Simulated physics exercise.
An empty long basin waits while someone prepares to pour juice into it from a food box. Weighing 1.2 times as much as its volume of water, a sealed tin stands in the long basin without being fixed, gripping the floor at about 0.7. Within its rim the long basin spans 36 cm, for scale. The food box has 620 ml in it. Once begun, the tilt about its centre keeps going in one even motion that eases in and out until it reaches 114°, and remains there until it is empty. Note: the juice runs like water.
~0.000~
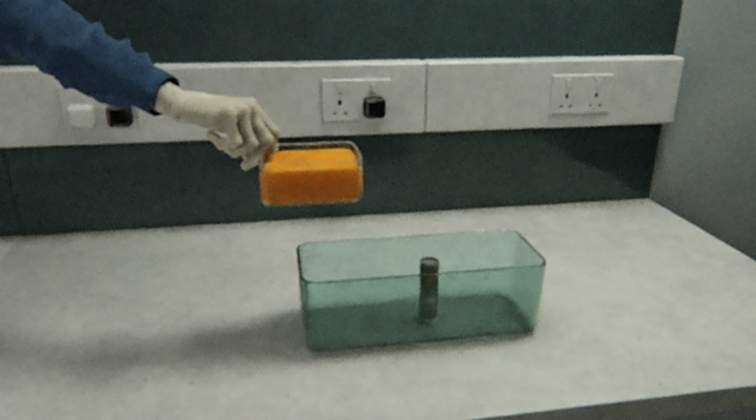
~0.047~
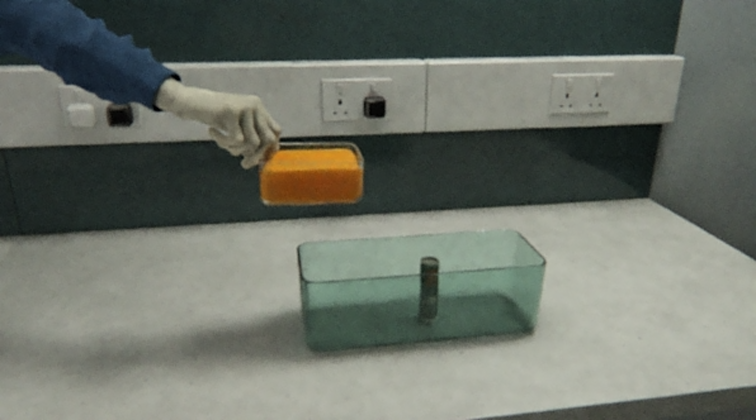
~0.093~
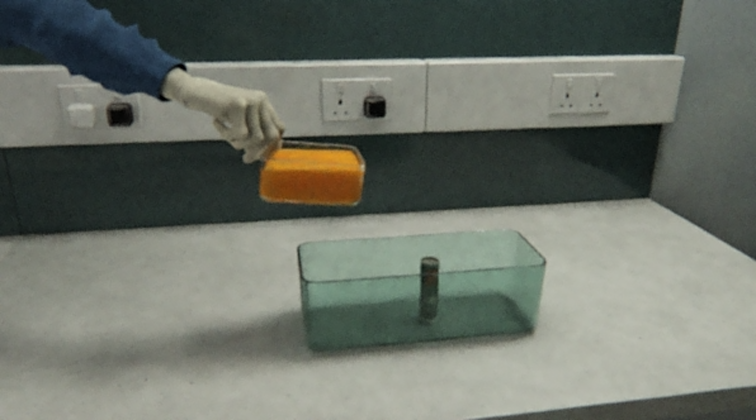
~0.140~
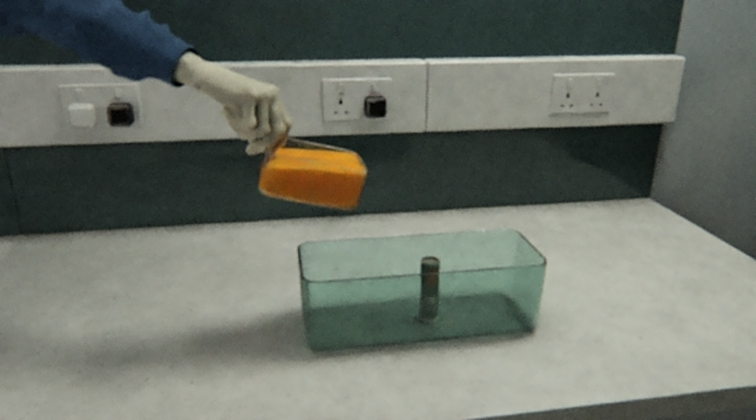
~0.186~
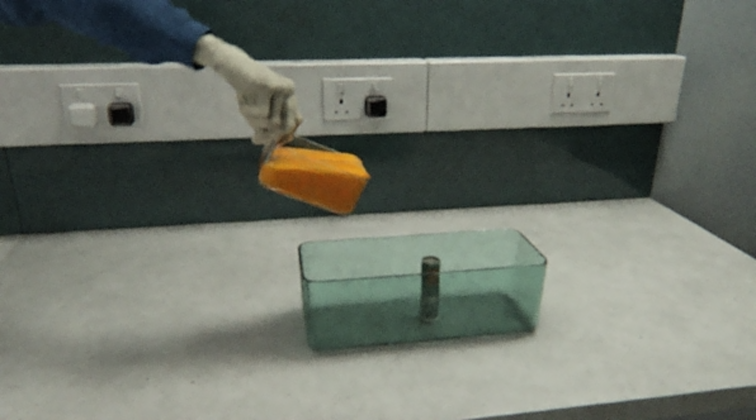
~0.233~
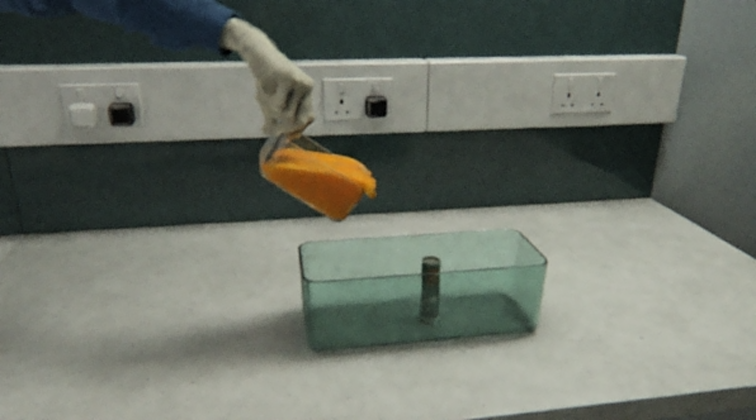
The footage shows a gloved hand holding a clear food box of orange juice above a long greenish basin with a small upright tin inside, then tilting the box steadily to the right until juice begins passing over its edge.
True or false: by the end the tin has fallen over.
False.
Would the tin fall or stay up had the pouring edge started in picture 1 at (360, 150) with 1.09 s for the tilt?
It does not tip.
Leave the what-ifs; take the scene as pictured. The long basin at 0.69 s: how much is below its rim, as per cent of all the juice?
Around 92 in a hundred.
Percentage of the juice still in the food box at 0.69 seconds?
Remaining share: Approx. 1 %.
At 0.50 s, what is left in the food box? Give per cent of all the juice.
Around 8 percent.
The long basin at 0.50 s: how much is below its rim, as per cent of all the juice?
The basin holds roughly 54 in a hundred parts at that moment.
By 0.50 s the tilt is 104° and 8 per cent is still to pour; the tin stands where it began.
By 0.69 s the tilt is 114° and 1 per cent is still to pour; the tin stands where it began.
By 0.89 s the tilt is 114° and 0 per cent is still to pour; the tin stands where it began.
By 1.11 s the tilt is 114° and 0 per cent is still to pour; the tin stands where it began.
At rest the tin stands where it began.
